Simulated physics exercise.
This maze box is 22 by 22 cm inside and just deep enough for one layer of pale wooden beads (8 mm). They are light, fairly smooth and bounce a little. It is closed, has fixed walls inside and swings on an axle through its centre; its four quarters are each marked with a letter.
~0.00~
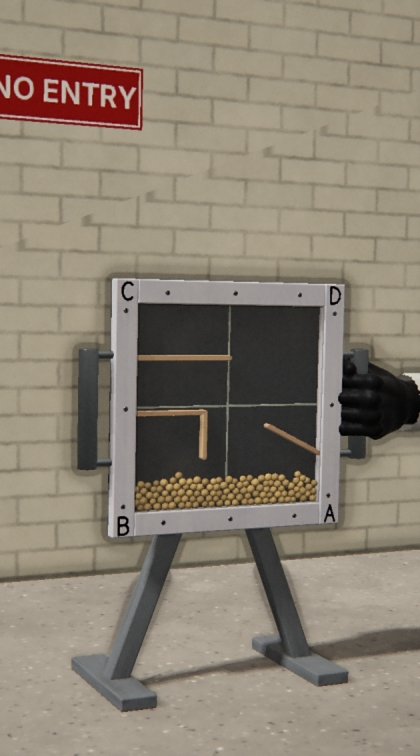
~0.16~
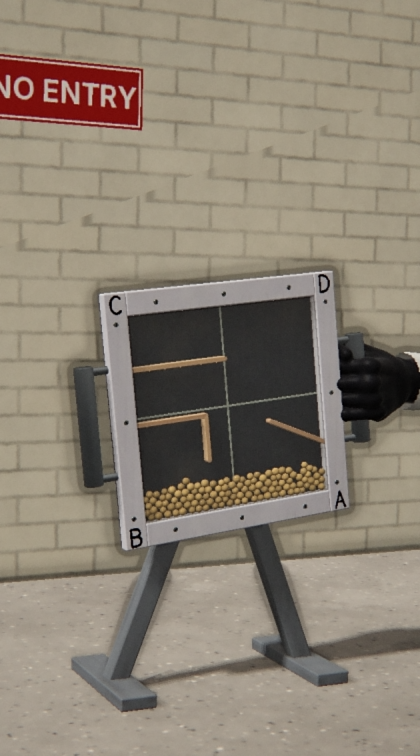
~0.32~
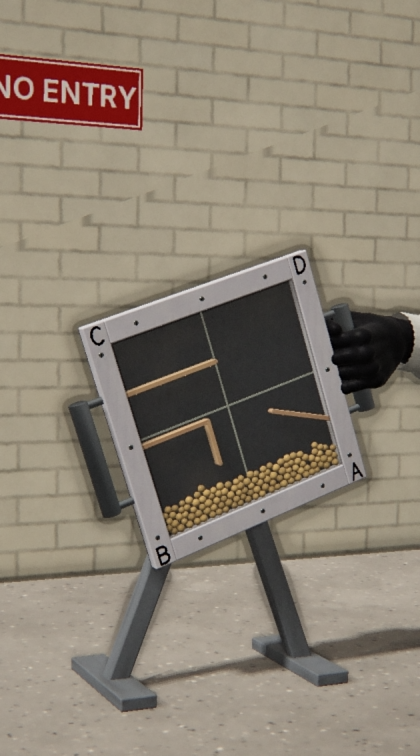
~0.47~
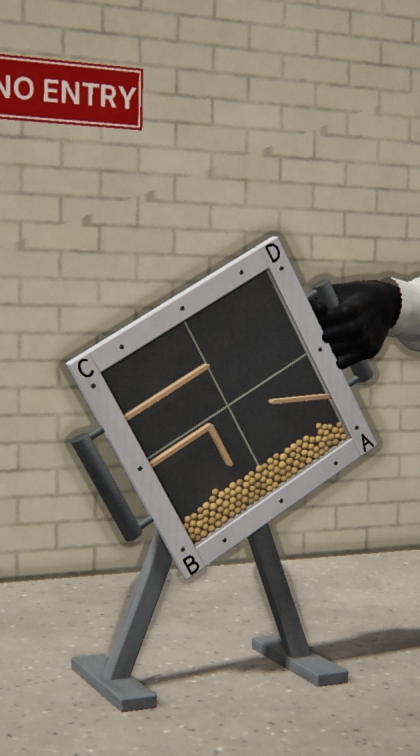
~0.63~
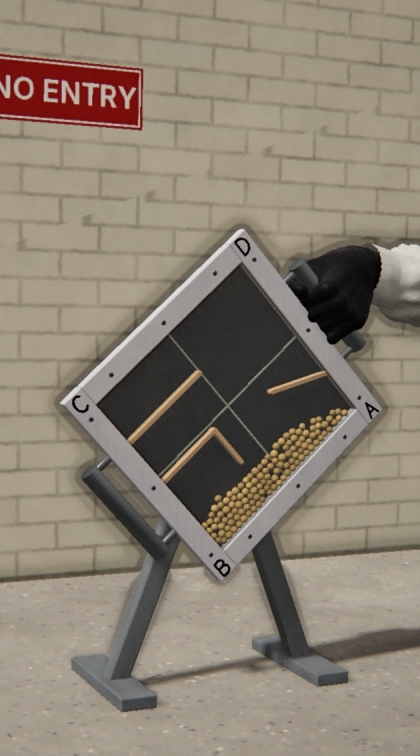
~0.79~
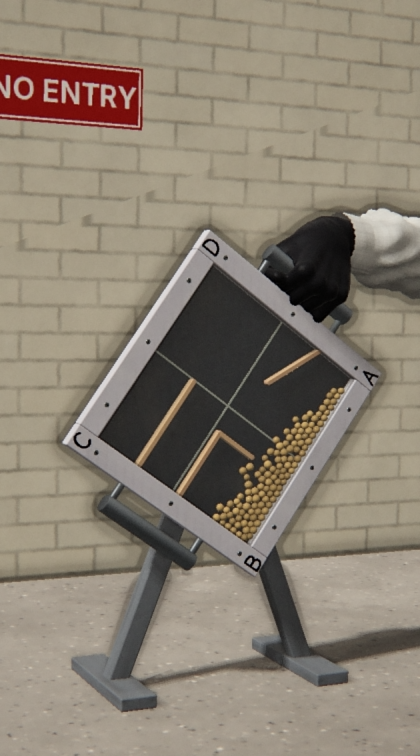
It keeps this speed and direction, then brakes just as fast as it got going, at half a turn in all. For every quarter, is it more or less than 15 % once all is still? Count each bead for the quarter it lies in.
A less, B more, C less, D less than 15 %.
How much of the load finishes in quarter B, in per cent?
Some 90 per cent.
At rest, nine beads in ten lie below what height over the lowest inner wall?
Roughly 20 cm.
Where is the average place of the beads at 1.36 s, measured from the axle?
Some 8 cm right and 6 cm below.
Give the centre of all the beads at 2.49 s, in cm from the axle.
About 7 cm right and 5 cm above.
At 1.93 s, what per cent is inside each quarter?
Quarter A: 0; quarter B: 100; quarter C: 0; quarter D: 0.
By 1.36 s it has turned 99°, the beads' middle is 8 cm right of and 6 cm below the axle; by quarter, B 100 %.
By 1.93 s it has turned 143°, the beads' middle is 9 cm right of and level with the axle; by quarter, B 100 %.
At rest by 3.6 s, A 0 %, B 90 %, C 0 %, D 5 %.
